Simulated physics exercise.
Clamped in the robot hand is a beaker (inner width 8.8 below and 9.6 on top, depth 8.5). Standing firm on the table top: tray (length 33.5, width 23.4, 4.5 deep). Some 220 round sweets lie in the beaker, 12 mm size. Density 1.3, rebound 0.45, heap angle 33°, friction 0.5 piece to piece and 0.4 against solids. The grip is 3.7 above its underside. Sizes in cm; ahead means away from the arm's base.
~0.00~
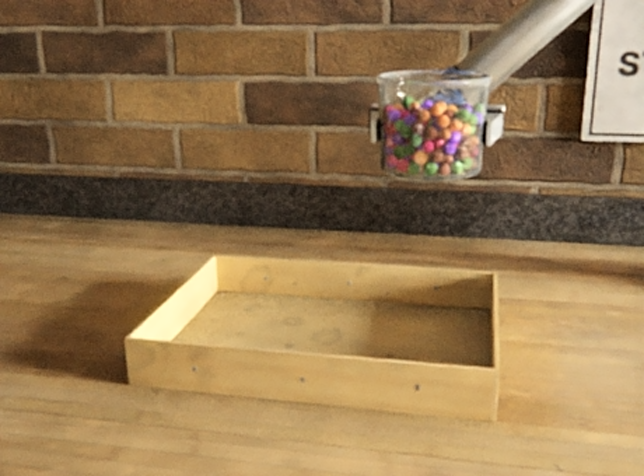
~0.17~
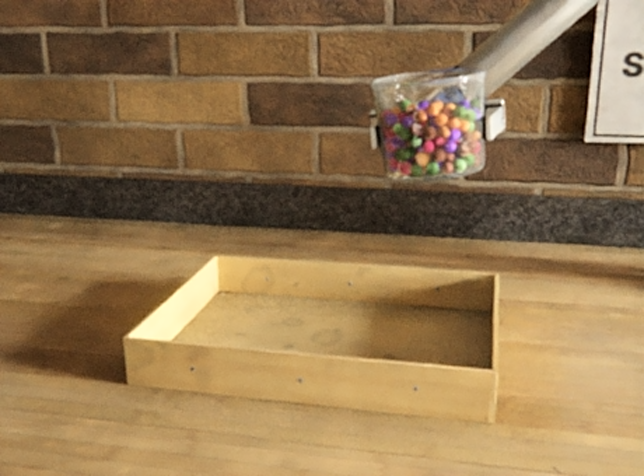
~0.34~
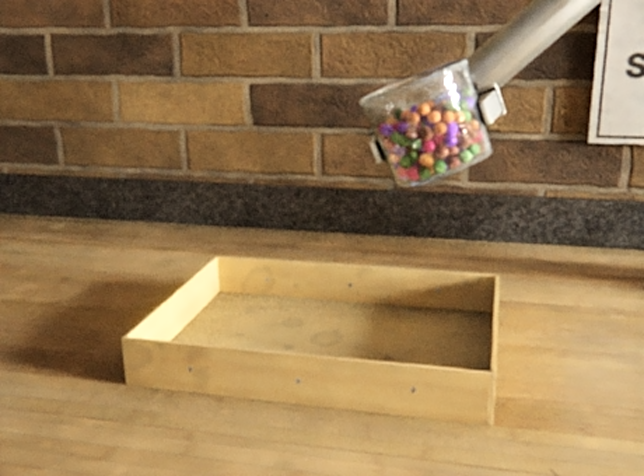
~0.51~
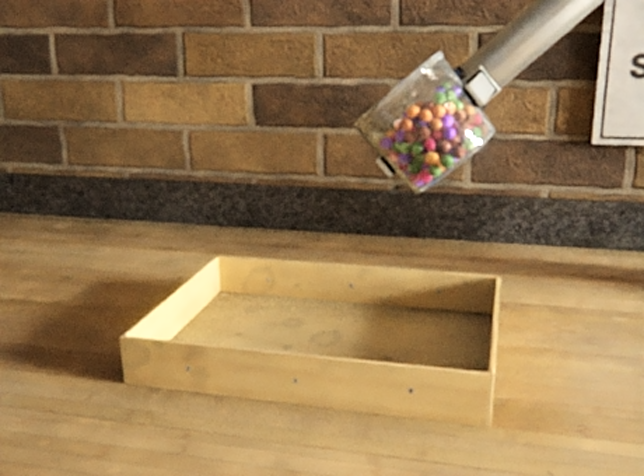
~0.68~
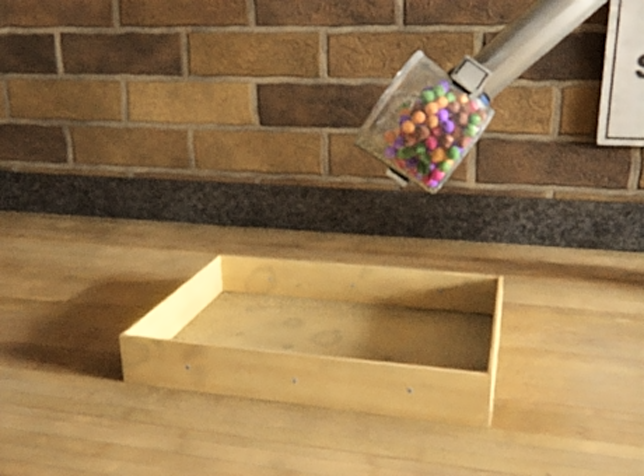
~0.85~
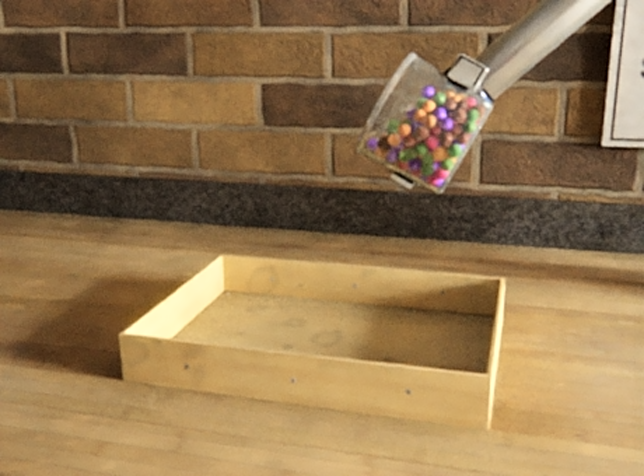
A wooden tabletop backed by a dark stone strip and a brown brick wall is seen from the front and slightly above. A shallow, empty wooden tray sits on it, while a grey robotic arm reaching in from the upper right grips a clear beaker of multicoloured round sweets. The arm steadily tilts the beaker leftward, the sweets shifting inside it, as the view drifts very slightly.
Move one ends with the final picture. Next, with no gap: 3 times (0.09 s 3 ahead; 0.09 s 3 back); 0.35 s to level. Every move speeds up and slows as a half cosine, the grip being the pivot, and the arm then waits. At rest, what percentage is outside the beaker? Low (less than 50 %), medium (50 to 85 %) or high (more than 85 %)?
Outside the beaker the share is low, less than 50 %.
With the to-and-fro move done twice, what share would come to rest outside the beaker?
It would be near 30 per cent.
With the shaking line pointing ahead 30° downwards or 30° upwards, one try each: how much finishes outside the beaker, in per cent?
About 15 and 50 per cent.
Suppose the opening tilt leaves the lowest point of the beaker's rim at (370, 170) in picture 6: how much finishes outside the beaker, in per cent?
About 80 per cent.
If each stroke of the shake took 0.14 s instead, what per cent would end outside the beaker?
Then about 15 per cent.
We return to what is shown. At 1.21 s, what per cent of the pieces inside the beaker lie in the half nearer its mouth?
Roughly 55 per cent.
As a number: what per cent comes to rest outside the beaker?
About 35 per cent.
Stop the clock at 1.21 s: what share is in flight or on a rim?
About 9 per cent.
After 1.21 s, tilted 62° forward, highest piece 25 above the table; 176 in the beaker, 27 in the tray, 21 in flight or on a rim.
After 1.56 s, tilted 32° forward, highest piece 26 above the table; 146 in the beaker, 73 in the tray, 1 on the table or floor, 4 in flight or on a rim.
After 1.94 s, level, highest piece 26 above the table; 144 in the beaker, 79 in the tray, 1 on the table or floor.
After 2.99 s, level, highest piece 26 above the table; 144 in the beaker, 79 in the tray, 1 on the table or floor.
At rest, 144 in the beaker, 79 in the tray, 1 on the table or floor. That is 36 % outside the beaker.
